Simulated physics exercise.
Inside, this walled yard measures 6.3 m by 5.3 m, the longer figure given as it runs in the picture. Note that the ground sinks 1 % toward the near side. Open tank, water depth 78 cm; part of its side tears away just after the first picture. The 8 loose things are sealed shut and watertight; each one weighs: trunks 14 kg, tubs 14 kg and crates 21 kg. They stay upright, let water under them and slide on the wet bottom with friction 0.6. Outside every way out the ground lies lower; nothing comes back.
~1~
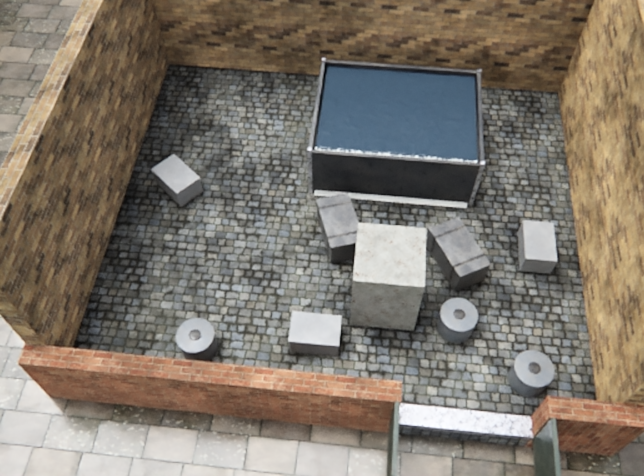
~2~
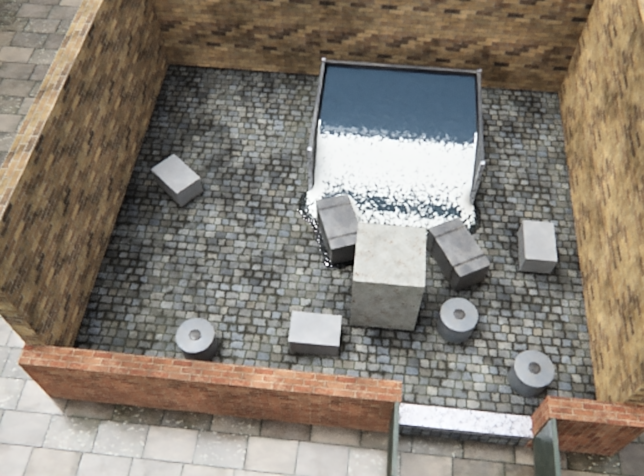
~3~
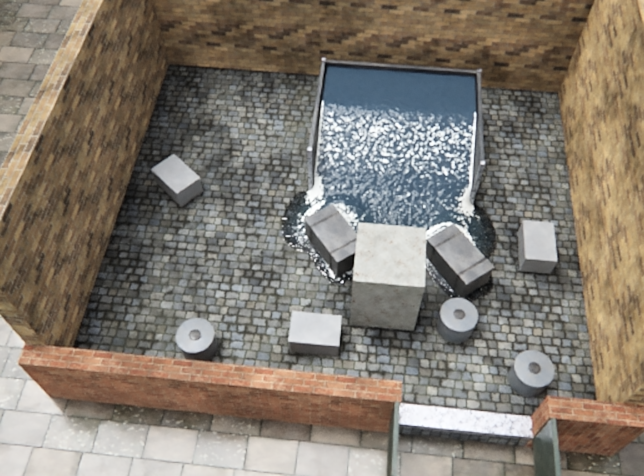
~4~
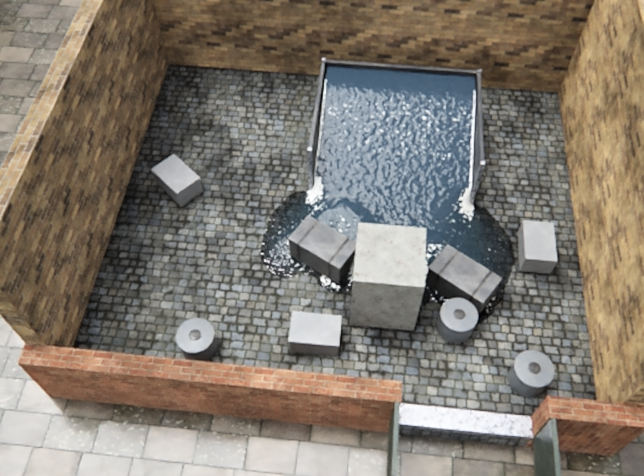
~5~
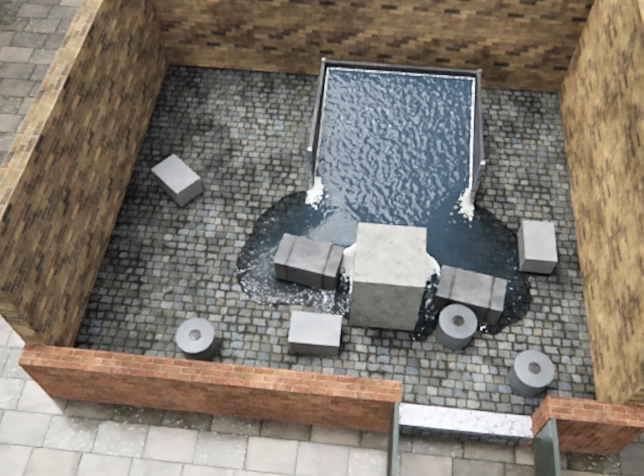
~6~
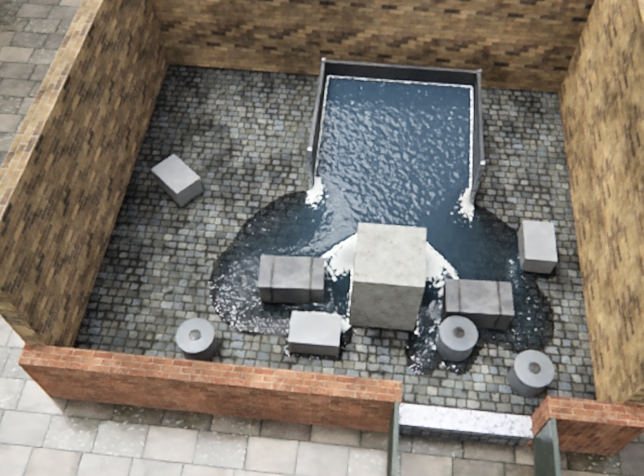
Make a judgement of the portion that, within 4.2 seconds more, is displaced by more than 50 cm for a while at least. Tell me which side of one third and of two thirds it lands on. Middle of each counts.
Looks like the highest band.
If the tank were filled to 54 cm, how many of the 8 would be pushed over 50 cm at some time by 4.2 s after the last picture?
You'd get 7 in that case.
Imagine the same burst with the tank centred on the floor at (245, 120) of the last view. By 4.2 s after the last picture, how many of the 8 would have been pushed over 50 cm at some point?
That gives 7 of them.
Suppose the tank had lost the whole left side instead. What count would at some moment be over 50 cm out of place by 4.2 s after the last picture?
In that case the number is 4.
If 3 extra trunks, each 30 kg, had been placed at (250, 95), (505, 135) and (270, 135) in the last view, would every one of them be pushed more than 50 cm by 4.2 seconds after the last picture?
First stays inside, second stays inside, third stays inside.
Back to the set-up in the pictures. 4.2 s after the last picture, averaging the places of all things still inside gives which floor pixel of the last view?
Roughly at (301, 224).
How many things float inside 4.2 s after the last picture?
I count 3.
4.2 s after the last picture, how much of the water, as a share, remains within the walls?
Close to 82 in a hundred parts remain.
Then, 0.4 s after the last picture 3 of 8 are over 50 cm from their spots; 2 afloat.
Then, 1.5 s after the last picture 4 of 8 are over 50 cm from their spots; 4 afloat.
Then, 2.8 s after the last picture 7 of 8 are over 50 cm from their spots; 3 afloat.
Then, 4.2 s after the last picture 7 of 8 are over 50 cm from their spots, and 8 have been at some point; 3 afloat.
